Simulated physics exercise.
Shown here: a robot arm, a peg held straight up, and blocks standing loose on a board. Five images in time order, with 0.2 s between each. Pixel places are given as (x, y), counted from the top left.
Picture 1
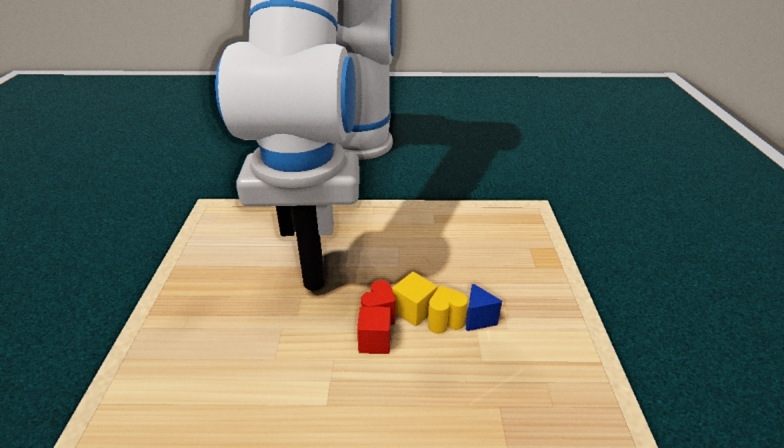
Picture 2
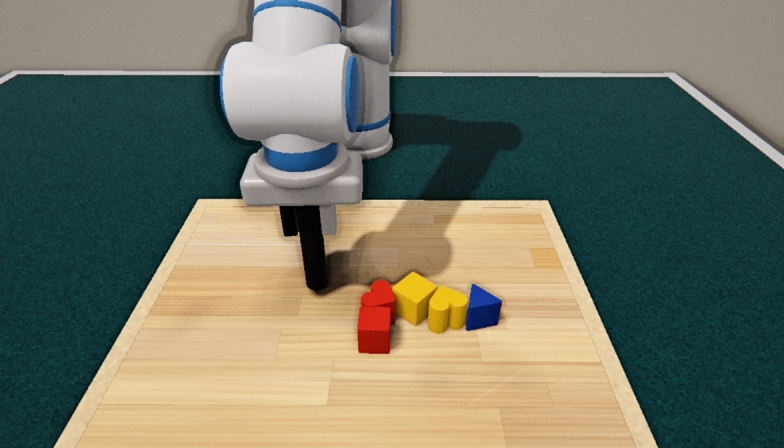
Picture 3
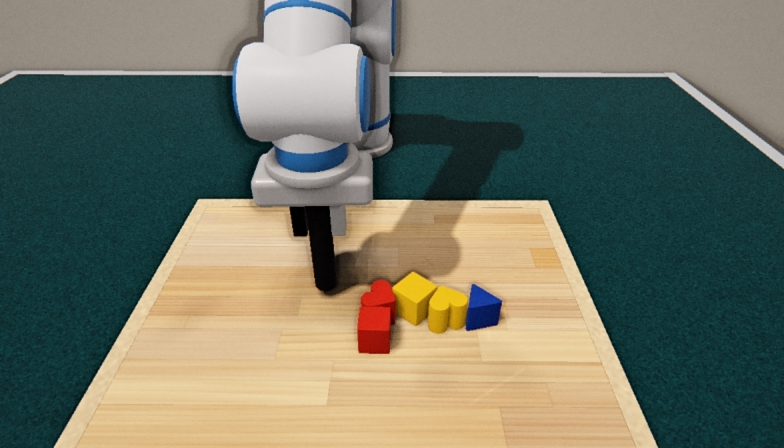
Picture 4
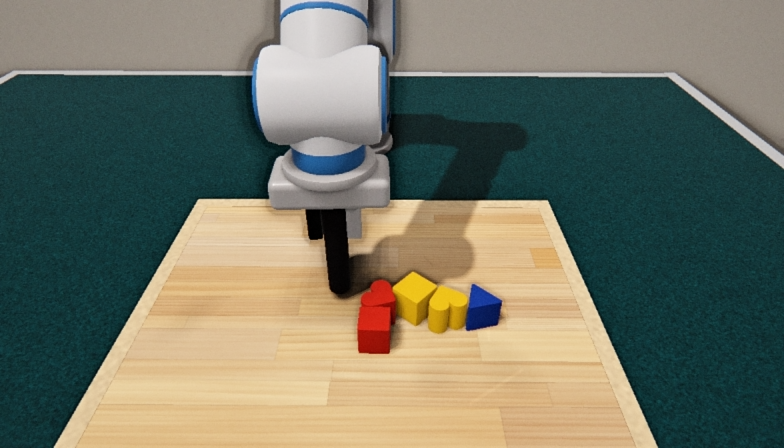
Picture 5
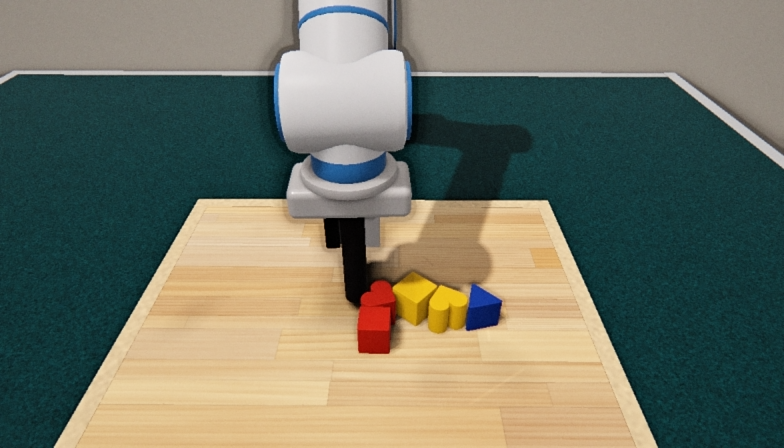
A white robot arm with blue bands reaches over a pale wooden board on a dark green surface, seen from the front and slightly above by a still camera. It holds a black upright peg left of a red square block, red heart, yellow square, yellow heart and blue triangle. The peg slides slowly right, then slightly nearer, up beside the red blocks, while all the blocks stay still.
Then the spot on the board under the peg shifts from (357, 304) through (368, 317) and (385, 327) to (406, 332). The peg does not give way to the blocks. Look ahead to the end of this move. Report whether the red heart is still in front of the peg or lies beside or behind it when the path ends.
Kept ahead.
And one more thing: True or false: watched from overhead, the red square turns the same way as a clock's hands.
This is true.
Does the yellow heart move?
Going by the path, yes.
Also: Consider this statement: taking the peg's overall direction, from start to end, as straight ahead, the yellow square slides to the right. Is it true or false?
The statement is incorrect.
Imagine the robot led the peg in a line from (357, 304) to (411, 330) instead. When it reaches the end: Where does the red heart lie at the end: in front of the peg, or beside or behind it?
By the time the path ends, the red heart is still sitting right in front of the peg.
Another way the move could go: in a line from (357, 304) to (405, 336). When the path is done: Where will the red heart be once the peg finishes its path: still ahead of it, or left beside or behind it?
Pushed along.
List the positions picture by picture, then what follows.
The first picture shows tip of the peg (314, 283), middles of tops, red square (374, 318), red heart (379, 293), yellow square (415, 287), yellow heart (448, 298).
The second picture shows peg (317, 284), nothing pushed.
The third picture shows peg (326, 284), nothing pushed.
The fourth picture shows peg (340, 287), nothing pushed.
The fifth picture shows peg (357, 296), red square (374, 318), red heart (379, 293), yellow square (415, 287), yellow heart (448, 298).
On the path given first. Halfway along, peg (376, 315); red square (380, 328), turned 20° clockwise; red heart (401, 304), turned 25° anticlockwise; yellow square (427, 288), turned 15° anticlockwise; yellow heart (457, 299).
At the end, peg (406, 324); red square (380, 328), turned 20° clockwise; red heart (432, 311), turned 30° anticlockwise; yellow square (435, 285), turned 15° anticlockwise; yellow heart (466, 301), turned 15° anticlockwise.
